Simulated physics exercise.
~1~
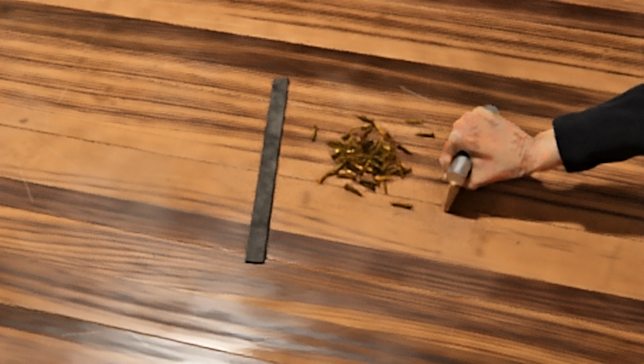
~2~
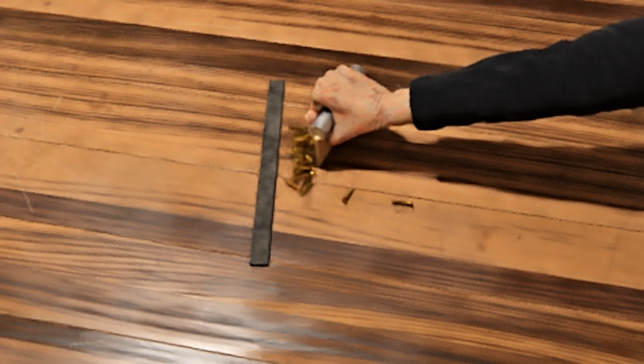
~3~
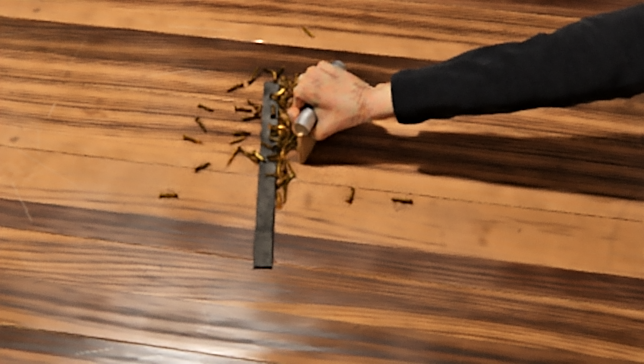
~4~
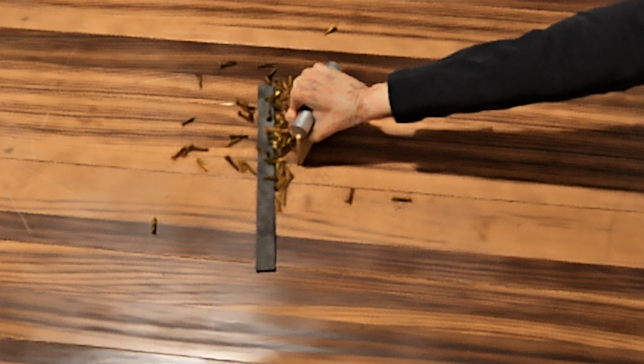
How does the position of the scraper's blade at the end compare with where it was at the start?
At the start the blade is to the right of the pile of screws, well away from the dark strip. At the end it is farther left and a little higher up, close to the right side of the strip.
